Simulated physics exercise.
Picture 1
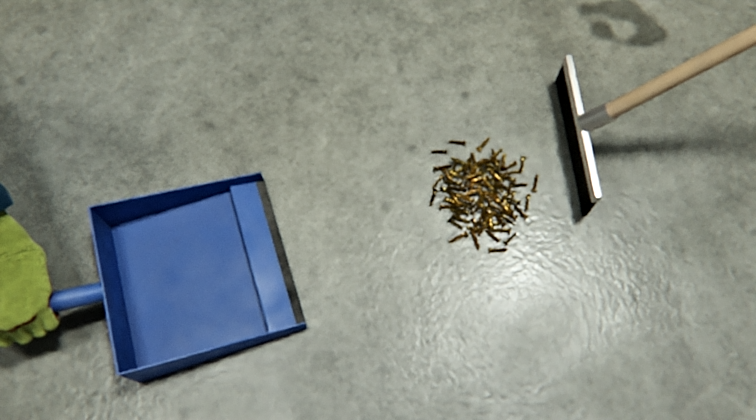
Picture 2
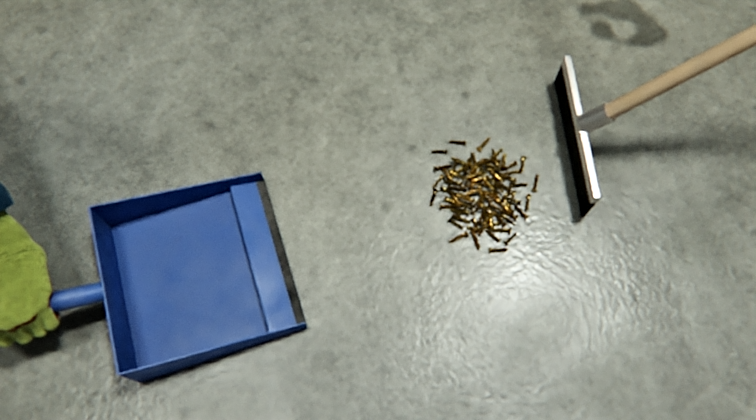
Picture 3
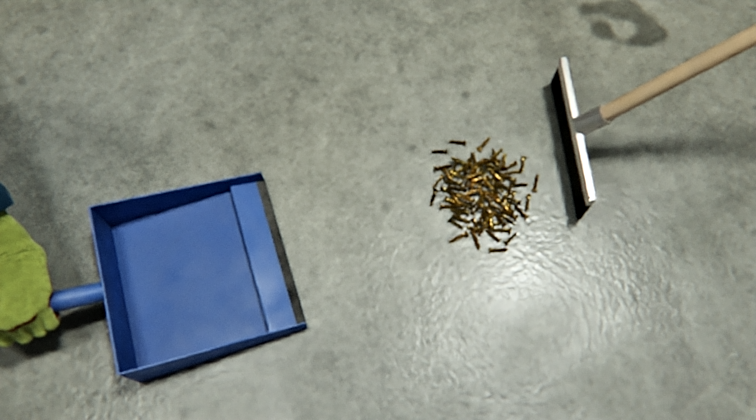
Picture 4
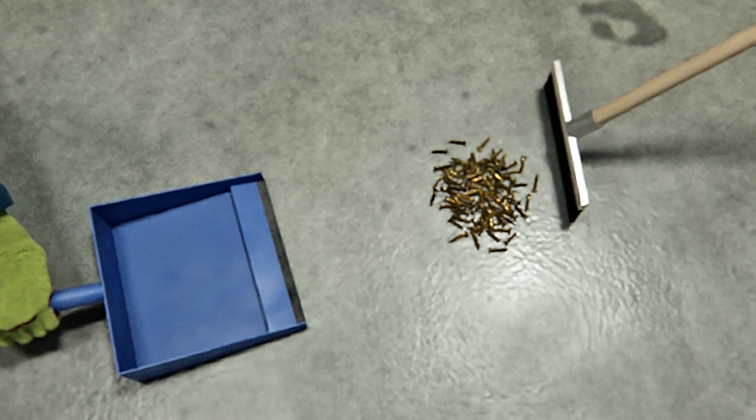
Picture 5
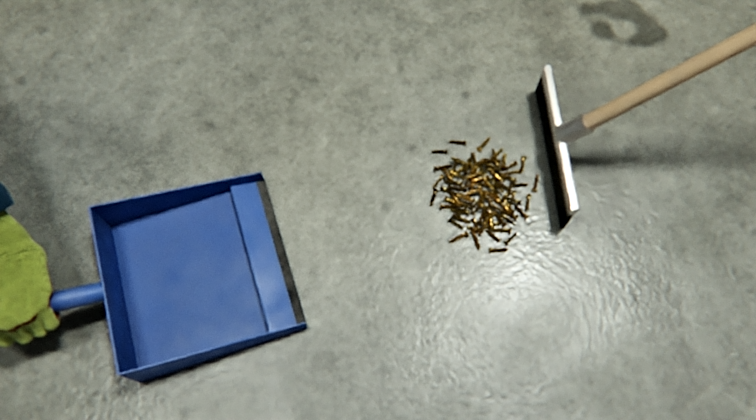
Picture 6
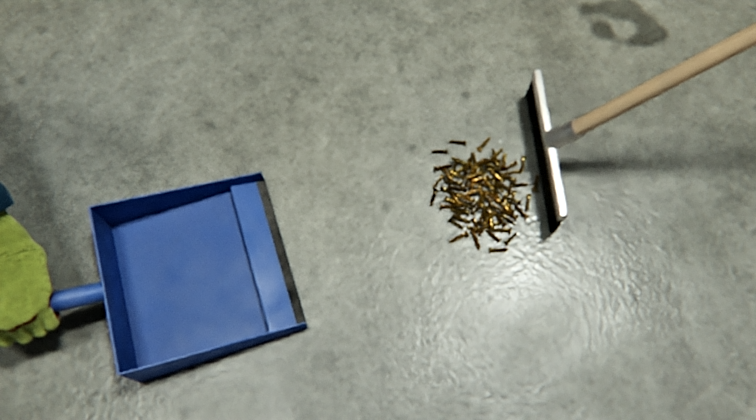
On a grey concrete floor, a wooden-handled squeegee slides left toward a pile of brass-coloured screws while a gloved hand holds a blue dustpan still.
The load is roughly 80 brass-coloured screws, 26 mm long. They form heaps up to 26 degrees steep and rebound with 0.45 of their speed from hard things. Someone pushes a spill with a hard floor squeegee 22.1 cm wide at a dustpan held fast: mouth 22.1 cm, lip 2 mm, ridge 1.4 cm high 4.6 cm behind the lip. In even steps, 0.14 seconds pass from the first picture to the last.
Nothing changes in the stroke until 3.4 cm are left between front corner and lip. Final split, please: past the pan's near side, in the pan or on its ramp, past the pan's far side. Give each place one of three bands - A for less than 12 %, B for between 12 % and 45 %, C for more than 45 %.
Near side, band A; pan, band A; far side, band A.
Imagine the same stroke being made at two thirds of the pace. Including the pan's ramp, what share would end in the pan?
In that case roughly 0 percent.
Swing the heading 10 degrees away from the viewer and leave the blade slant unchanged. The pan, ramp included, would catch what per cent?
Under that change, roughly 5 in a hundred.
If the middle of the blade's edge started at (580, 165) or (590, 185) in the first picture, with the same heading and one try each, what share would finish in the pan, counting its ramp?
Roughly 0 % and 0 %.
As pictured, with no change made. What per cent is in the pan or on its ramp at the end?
Roughly 5 per cent.
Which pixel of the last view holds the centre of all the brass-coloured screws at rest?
Resting centre estimate: Around (306, 257).
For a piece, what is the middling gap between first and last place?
Median: Approx. 26 cm.
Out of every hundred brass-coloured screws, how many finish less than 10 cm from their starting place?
About 5 percent.
Then, 0.27 s after the last picture, middle of the blade 22 cm from the lip; 0 % over the lip, far side 0 %, near side 0 %.
Then, 0.44 s after the last picture, middle of the blade 12 cm from the lip; 0 % over the lip, far side 0 %, near side 0 %.
Then, 0.74 s after the last picture, middle of the blade 6 cm from the lip; 5 % over the lip, far side 5 %, near side 5 %.
In the end, near side 5 %, pan 5 %, far side 5 %, in front of the lip or behind the blade 85 %.
